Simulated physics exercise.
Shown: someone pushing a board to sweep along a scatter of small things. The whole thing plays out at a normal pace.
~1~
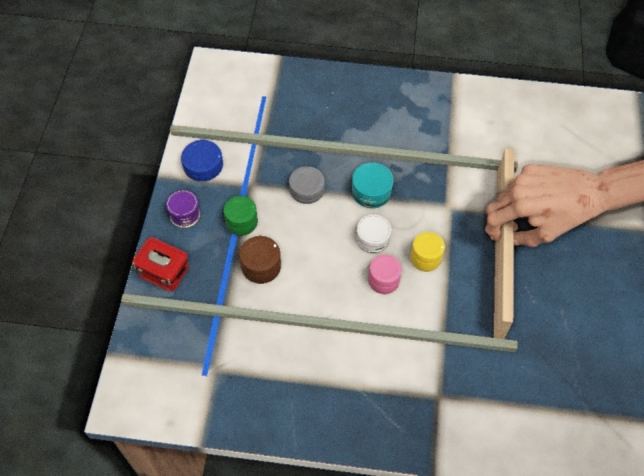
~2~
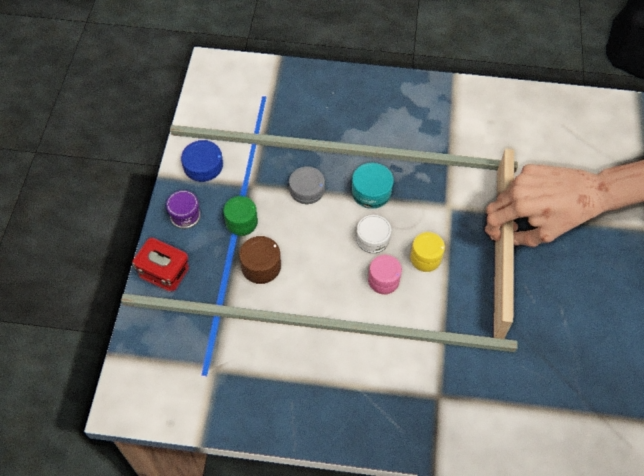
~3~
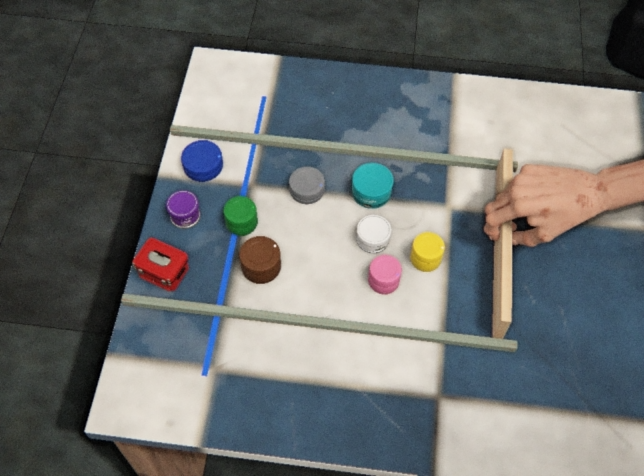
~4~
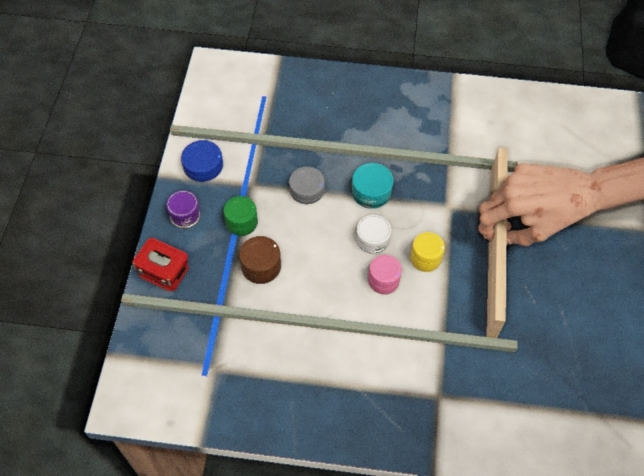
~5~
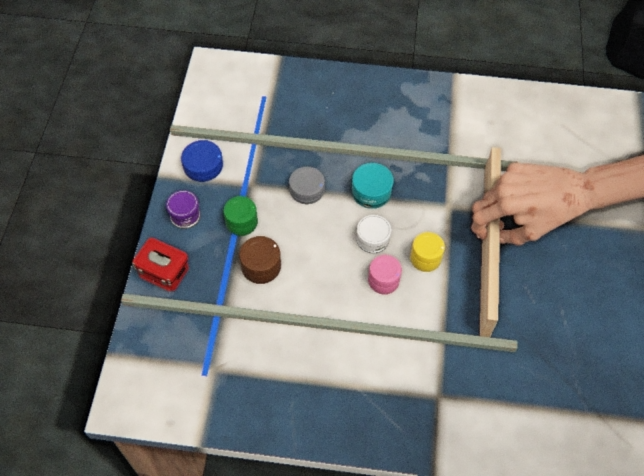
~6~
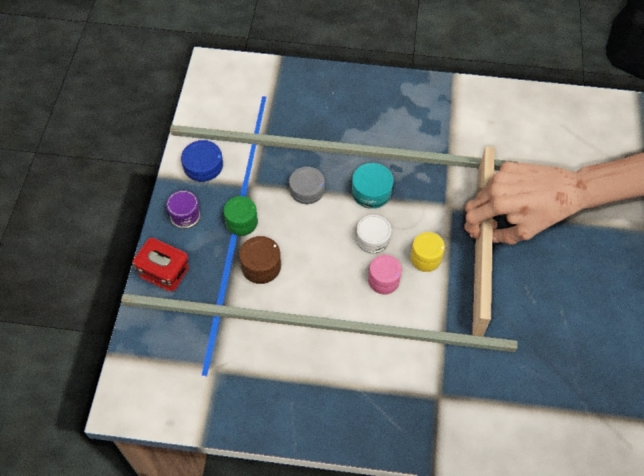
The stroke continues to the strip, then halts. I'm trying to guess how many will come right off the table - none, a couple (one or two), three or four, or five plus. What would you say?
Basically the losses over the end count zero in this one.
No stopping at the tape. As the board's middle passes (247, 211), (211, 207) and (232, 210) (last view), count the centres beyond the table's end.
Over the end: 0, 1, 0.
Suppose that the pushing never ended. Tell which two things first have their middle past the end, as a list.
Order: Purple pot, then blue lid.
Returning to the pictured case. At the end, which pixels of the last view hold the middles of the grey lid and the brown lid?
The first one ends at (194, 189), the second at (180, 245).
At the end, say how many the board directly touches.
The count is 4.
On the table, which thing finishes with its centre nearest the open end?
The answer: The purple pot.
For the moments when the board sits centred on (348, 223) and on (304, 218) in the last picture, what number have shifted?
Up to then 5, and up to the other point 6.
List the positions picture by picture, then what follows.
Red case (162, 265); purple pot (184, 209); blue lid (202, 160); board (504, 240); tape (237, 221), in the first frame.
Purple pot (184, 210); grey lid (307, 185), in the second frame.
Blue lid (202, 161); yellow lid (427, 252), in the third frame.
Red case (162, 265); turquoise tub (372, 186), in the fourth frame.
Purple pot (184, 210); white tin (374, 234), in the fifth frame.
Red case (162, 265); purple pot (184, 210); blue lid (202, 161); board (484, 238); tape (237, 221), in the sixth frame.
Soon after, none off yet; red case at rest near (162, 265); purple pot at rest near (184, 210); blue lid at rest near (202, 161).
In the end, the number that fall off is zero.
